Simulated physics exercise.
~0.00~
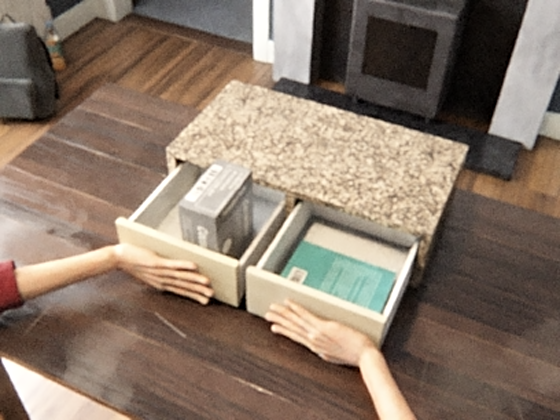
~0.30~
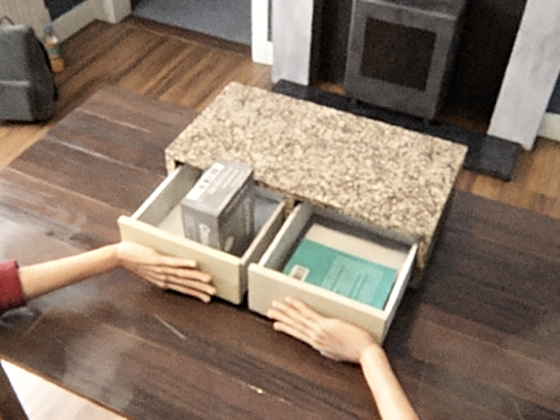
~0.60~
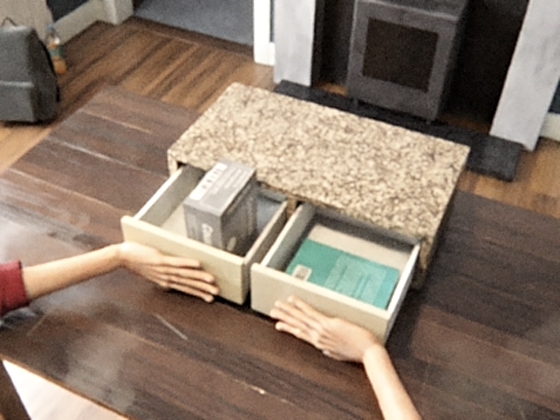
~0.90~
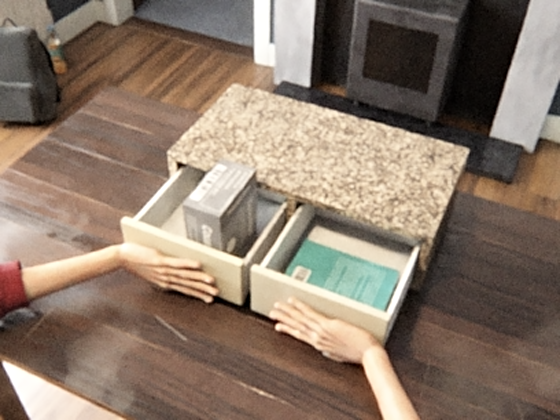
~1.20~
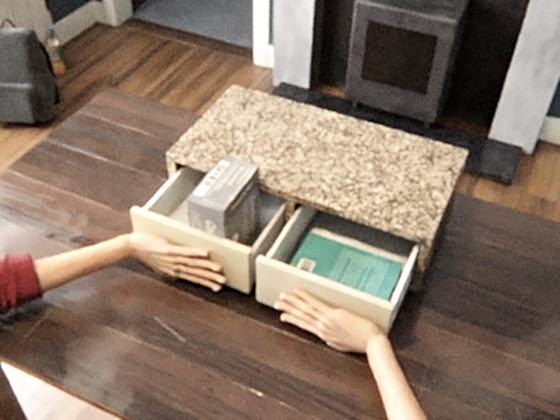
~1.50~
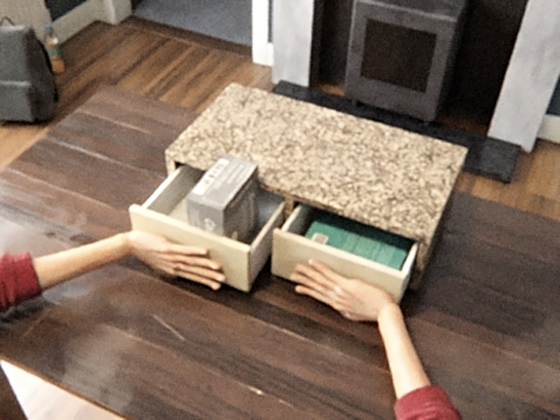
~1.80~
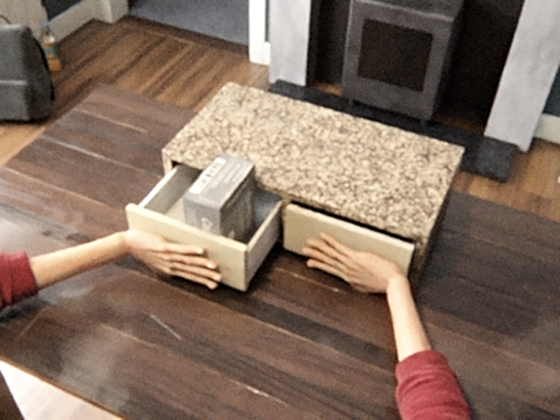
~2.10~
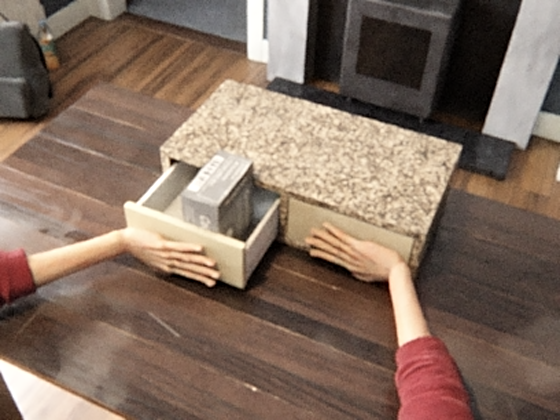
Two hands pushed at the open drawers of a low speckled chest, and the left one, holding a grey box, barely moved in and stayed ajar, while the right one slid fully shut with a turquoise book inside.
